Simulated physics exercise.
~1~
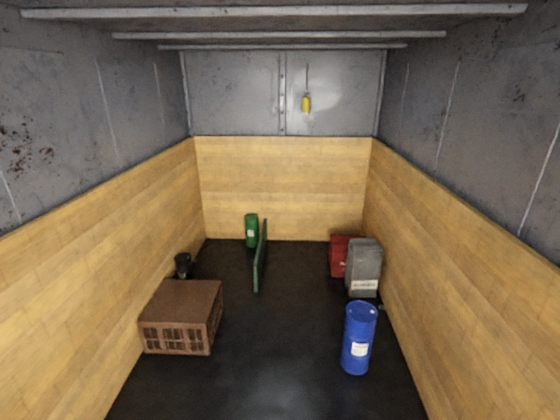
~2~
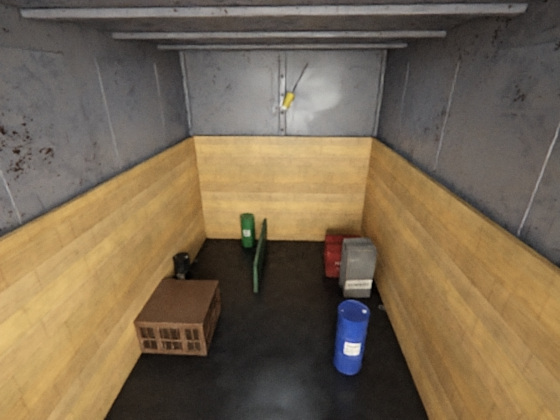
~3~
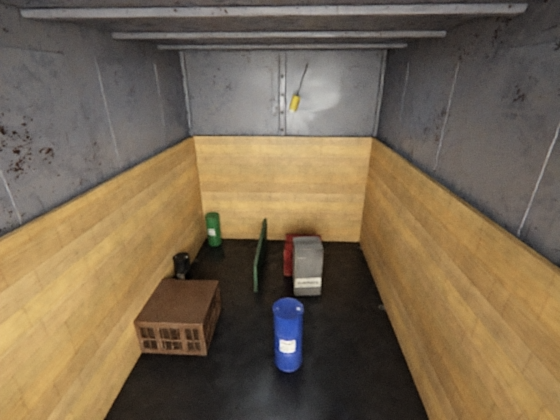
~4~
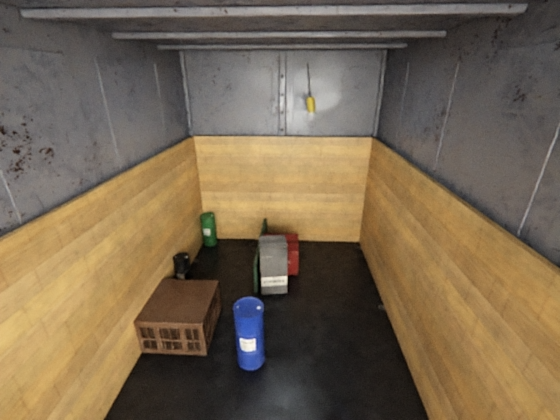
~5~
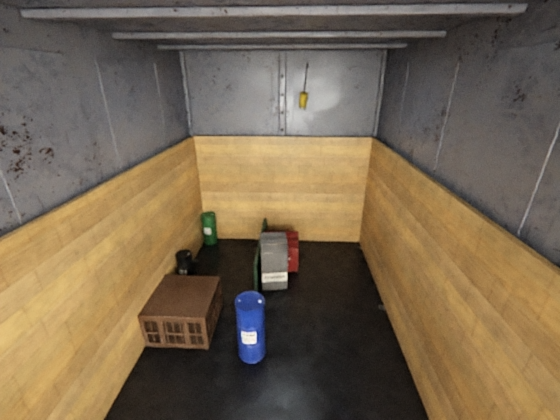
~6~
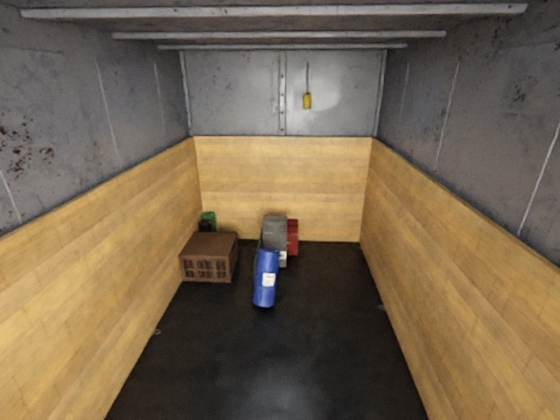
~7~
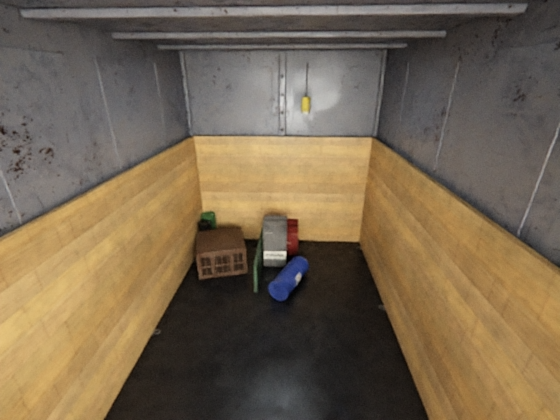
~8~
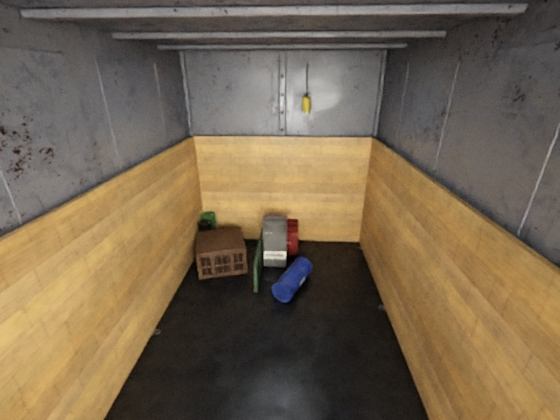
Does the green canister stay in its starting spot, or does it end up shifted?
The green canister ends up shifted. It slides left towards the wall and finishes near the far left corner, still upright.
